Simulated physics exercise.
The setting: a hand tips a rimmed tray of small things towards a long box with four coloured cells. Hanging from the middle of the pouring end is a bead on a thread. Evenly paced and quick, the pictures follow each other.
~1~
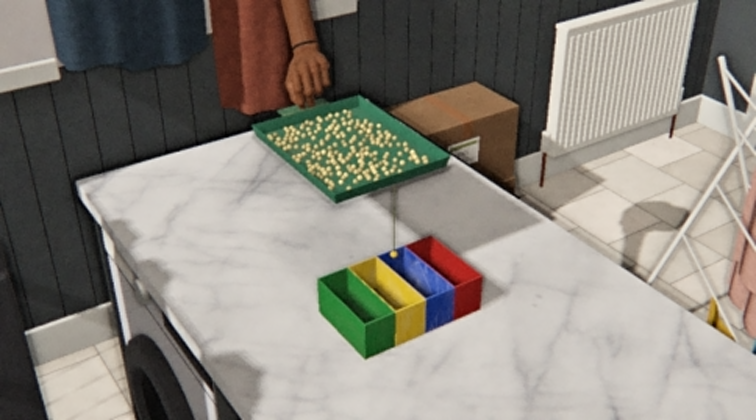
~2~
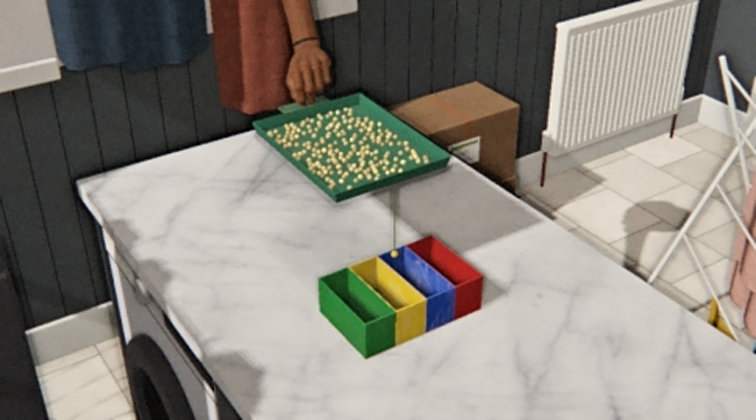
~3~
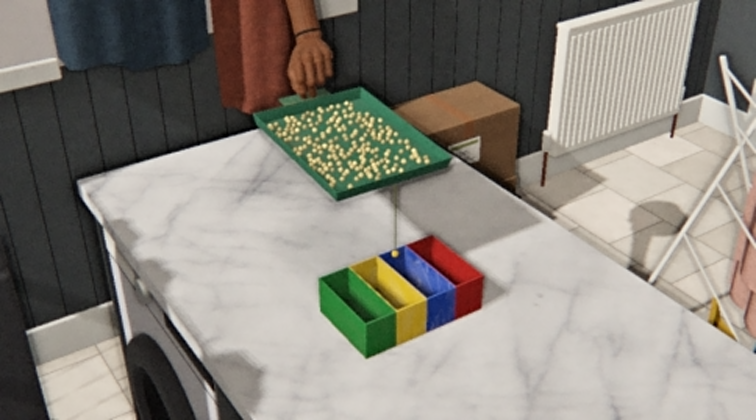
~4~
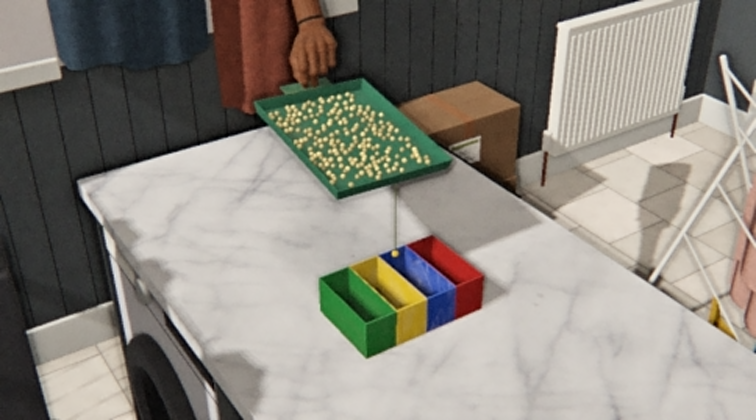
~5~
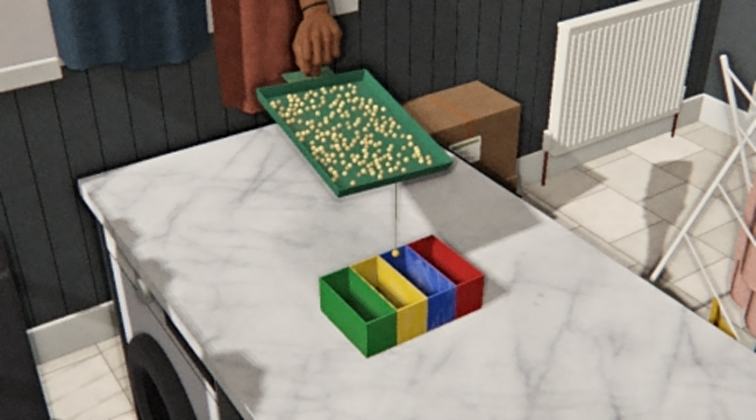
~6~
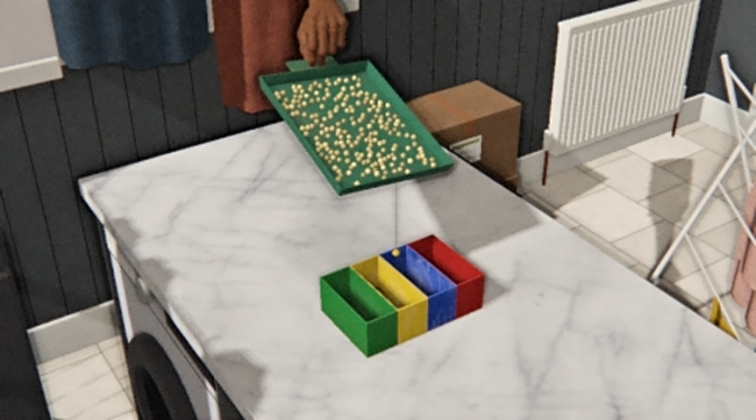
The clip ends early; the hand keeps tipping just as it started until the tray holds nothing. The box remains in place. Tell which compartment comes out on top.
It is red that comes out on top.
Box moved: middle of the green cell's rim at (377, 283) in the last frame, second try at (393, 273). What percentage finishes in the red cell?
Close to 70 in a hundred first, close to 10 in a hundred second.
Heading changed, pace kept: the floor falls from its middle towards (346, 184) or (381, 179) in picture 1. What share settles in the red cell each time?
First case about 0 percent; second case about 20 percent.
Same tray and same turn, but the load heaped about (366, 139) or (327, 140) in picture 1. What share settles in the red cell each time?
It would be roughly 40 per cent for the first and roughly 50 per cent for the second.
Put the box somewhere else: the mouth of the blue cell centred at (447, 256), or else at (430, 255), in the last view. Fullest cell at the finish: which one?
Case 1 - the cell in blue; case 2 - the red one.
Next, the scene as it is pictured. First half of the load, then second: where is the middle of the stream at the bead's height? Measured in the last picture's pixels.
Around (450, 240), followed by around (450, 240).
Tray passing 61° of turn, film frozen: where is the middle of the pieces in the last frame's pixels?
The load is centred near (424, 171).
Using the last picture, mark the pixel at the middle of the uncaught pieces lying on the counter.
My estimate puts the centre near (501, 284).
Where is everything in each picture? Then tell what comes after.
Corners of the pouring end near (336, 192) and (446, 155), level; middle of the load near (353, 148), soya beans; bead on its thread near (394, 254); green cell near (380, 332); yellow cell near (410, 320); blue cell near (439, 307); red cell near (468, 295), in the first frame.
Corners of the pouring end near (337, 191) and (447, 155), level; middle of the load near (354, 147), in the second frame.
Corners of the pouring end near (338, 190) and (448, 156), tipped barely, lowest at the right corner; middle of the load near (354, 143), in the third frame.
Corners of the pouring end near (339, 189) and (449, 158), tipped a little, lowest at the right corner; middle of the load near (355, 138), in the fourth frame.
Corners of the pouring end near (340, 188) and (450, 160), tipped a little, lowest at the right corner; middle of the load near (357, 133), in the fifth frame.
Corners of the pouring end near (342, 186) and (451, 162), tipped clearly, lowest at the right corner; middle of the load near (362, 130), the bulk on the move; green cell near (382, 331); yellow cell near (412, 318); blue cell near (442, 306); red cell near (470, 294), in the sixth frame.
Shortly afterwards, tray tipped steeply; the bulk on the tray; a little falling or outside the box.
Next, tray tipped right over; near a third on the tray; near a quarter in the red cell; only a few in the blue cell; near half falling or outside the box.
Some moments later, tray tipped past a quarter turn; near half in the red cell; a little in the blue cell; only a few in the yellow cell; near half falling or outside the box.
In the end, tray tipped past a quarter turn; near half in the red cell; a little in the blue cell; only a few in the yellow cell; none at all in the green cell; near half outside the box.
